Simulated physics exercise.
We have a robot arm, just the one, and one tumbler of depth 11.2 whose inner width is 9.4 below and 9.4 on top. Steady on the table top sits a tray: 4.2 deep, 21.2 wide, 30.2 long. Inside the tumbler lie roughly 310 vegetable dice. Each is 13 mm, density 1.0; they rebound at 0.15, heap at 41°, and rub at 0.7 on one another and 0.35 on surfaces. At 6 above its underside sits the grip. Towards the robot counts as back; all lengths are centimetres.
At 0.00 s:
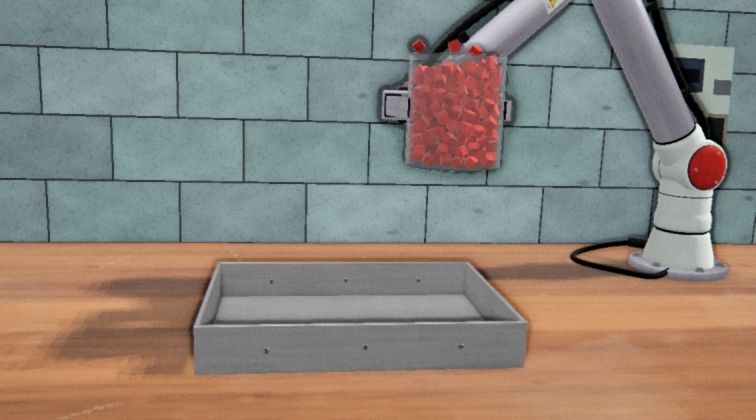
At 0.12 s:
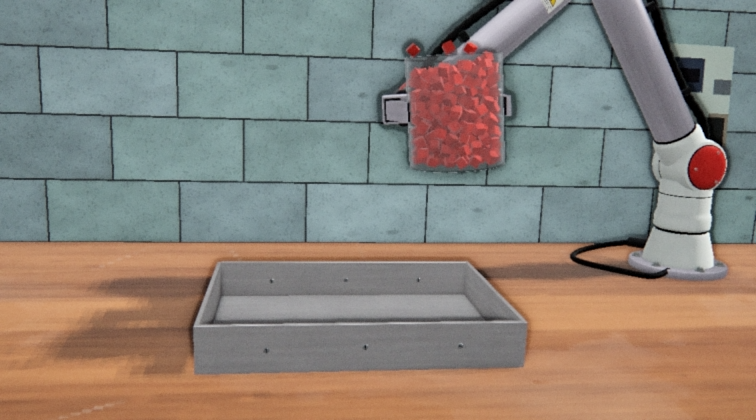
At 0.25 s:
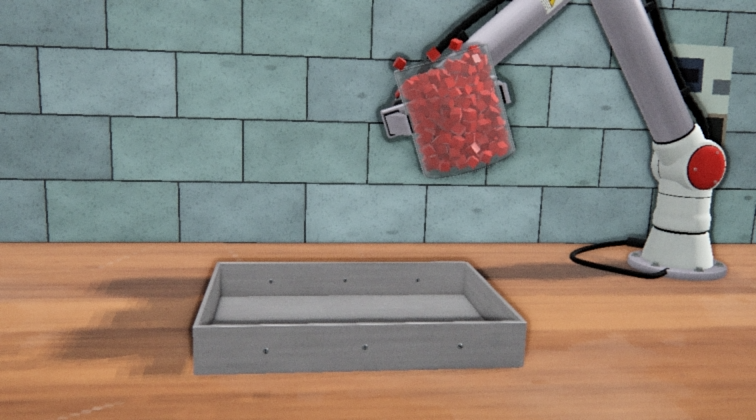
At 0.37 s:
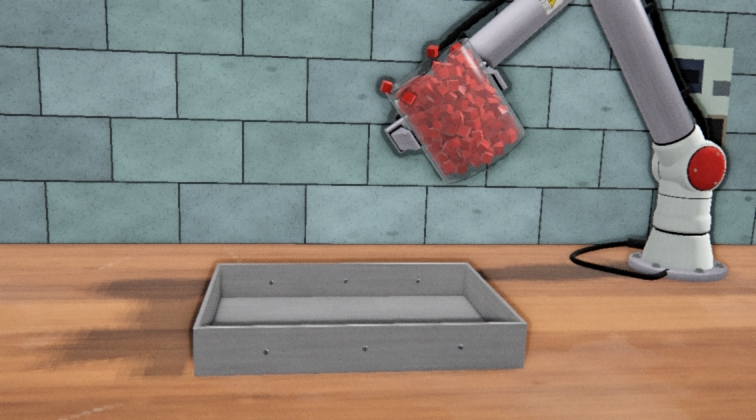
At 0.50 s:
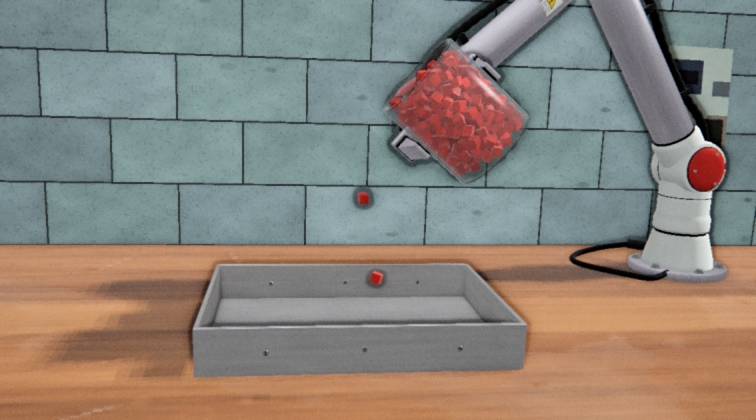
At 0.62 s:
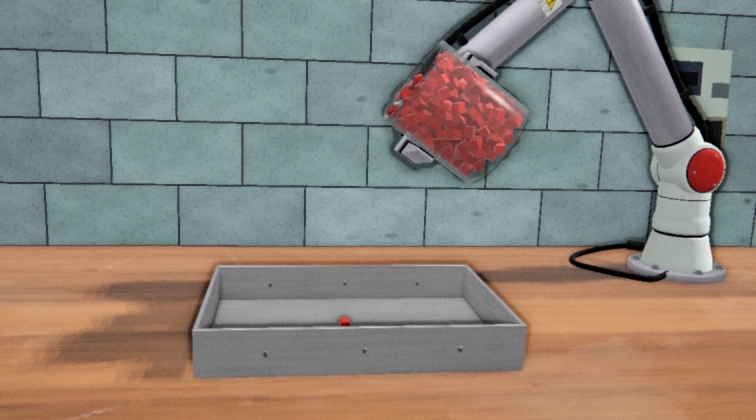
On a wooden table top against green tiles, a robot arm tilting a clear tumbler of red dice leftward, two dropping into a grey tray.
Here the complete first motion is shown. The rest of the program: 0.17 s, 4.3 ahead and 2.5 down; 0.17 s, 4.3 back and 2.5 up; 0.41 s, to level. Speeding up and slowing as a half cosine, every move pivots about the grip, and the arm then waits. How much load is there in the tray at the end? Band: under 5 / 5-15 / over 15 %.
Under 5 %.
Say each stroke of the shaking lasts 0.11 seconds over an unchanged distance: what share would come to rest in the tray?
That gives about 5 percent.
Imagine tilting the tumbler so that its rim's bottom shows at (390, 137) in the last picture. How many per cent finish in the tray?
10 percent or so.
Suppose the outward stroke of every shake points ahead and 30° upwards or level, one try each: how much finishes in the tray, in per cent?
5 and 5 %.
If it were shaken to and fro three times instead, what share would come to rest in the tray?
It would then be around 5 per cent.
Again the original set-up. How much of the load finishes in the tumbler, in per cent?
I'd put it close to 95 per cent.
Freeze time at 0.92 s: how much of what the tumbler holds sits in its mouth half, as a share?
Roughly 45 per cent.
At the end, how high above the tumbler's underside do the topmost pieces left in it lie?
12.0 cm.
After 0.92 s, tilted 55° forward, highest piece 28 above the table; 305 in the tumbler, 2 in the tray, 5 in flight or on a rim.
After 1.22 s, tilted 16° forward, highest piece 29 above the table; 304 in the tumbler, 8 in the tray.
After 1.57 s, level, highest piece 30 above the table; 304 in the tumbler, 8 in the tray.
After 2.62 s, level, highest piece 30 above the table; 304 in the tumbler, 8 in the tray.
At rest, 304 in the tumbler, 8 in the tray. That is 3 % in the tray.
